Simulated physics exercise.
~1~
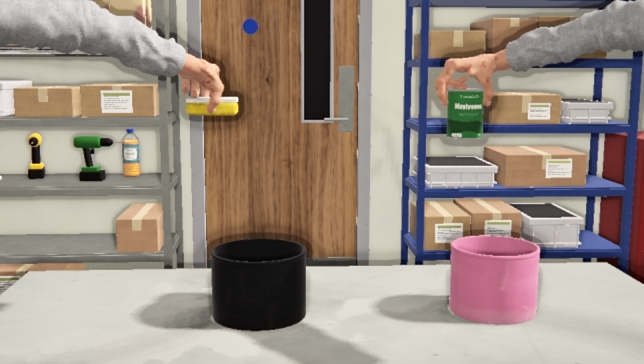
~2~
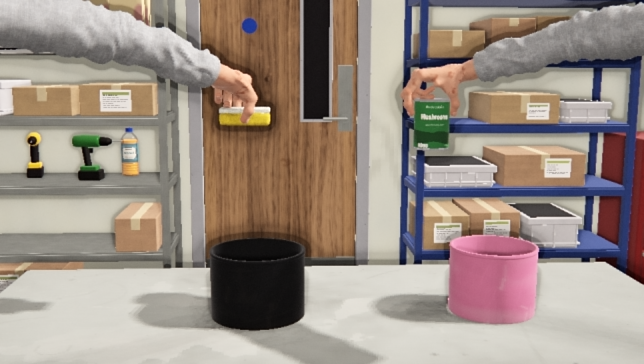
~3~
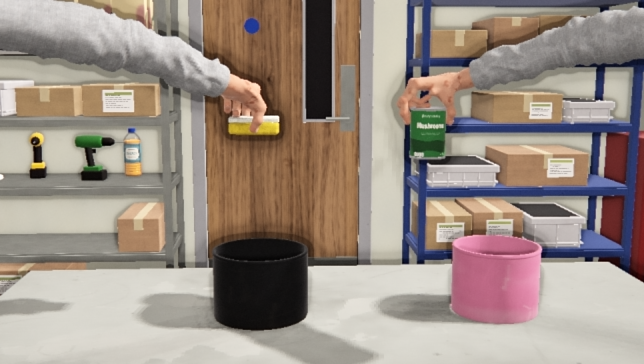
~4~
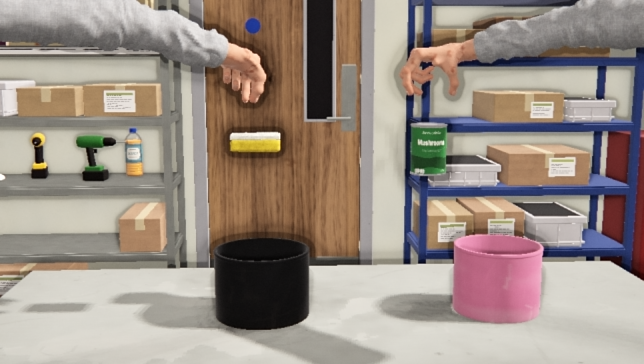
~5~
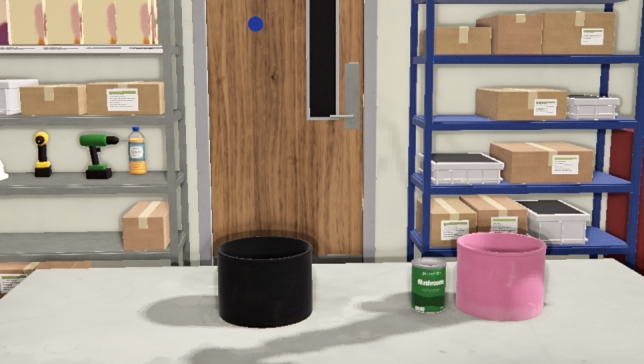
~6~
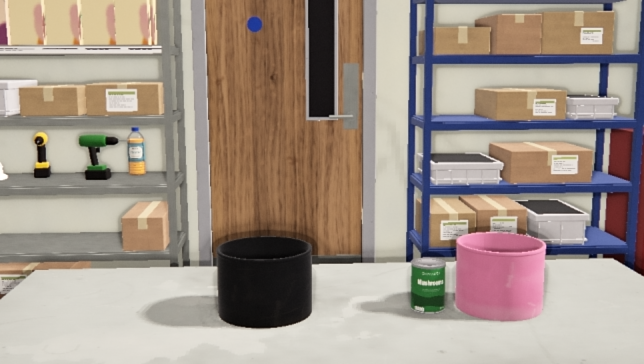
Two hands drop a yellow sponge into a black bucket and a green tin beside a pink one.
